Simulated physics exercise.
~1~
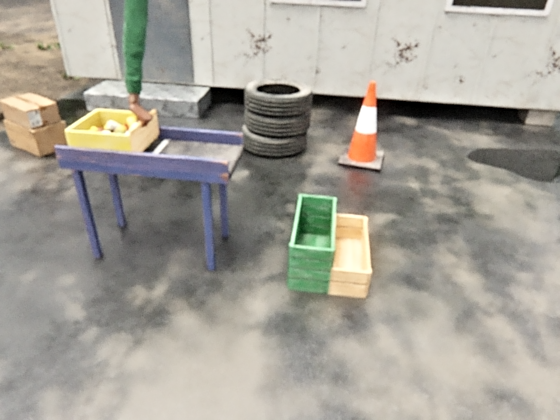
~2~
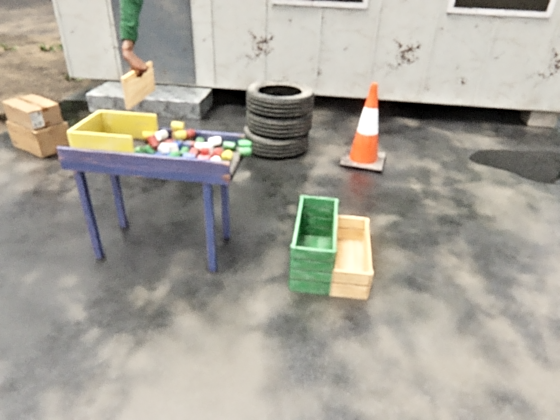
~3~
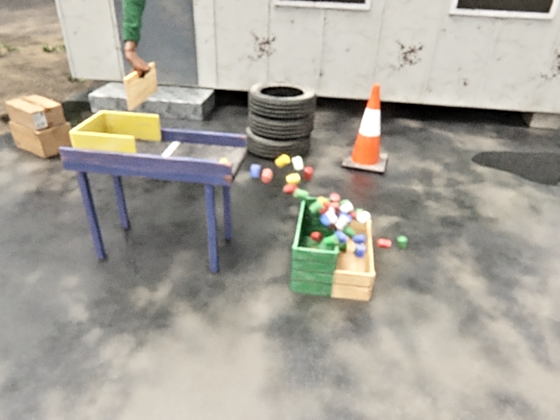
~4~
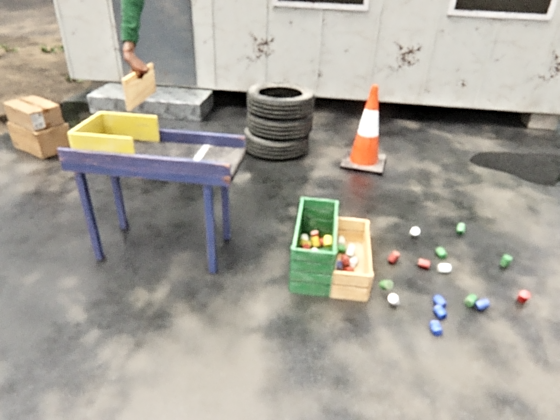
Small colourful cylinders spilling from a yellow pen along a purple-framed belt, dropping rightward into green and wooden boxes, some scattering beyond.
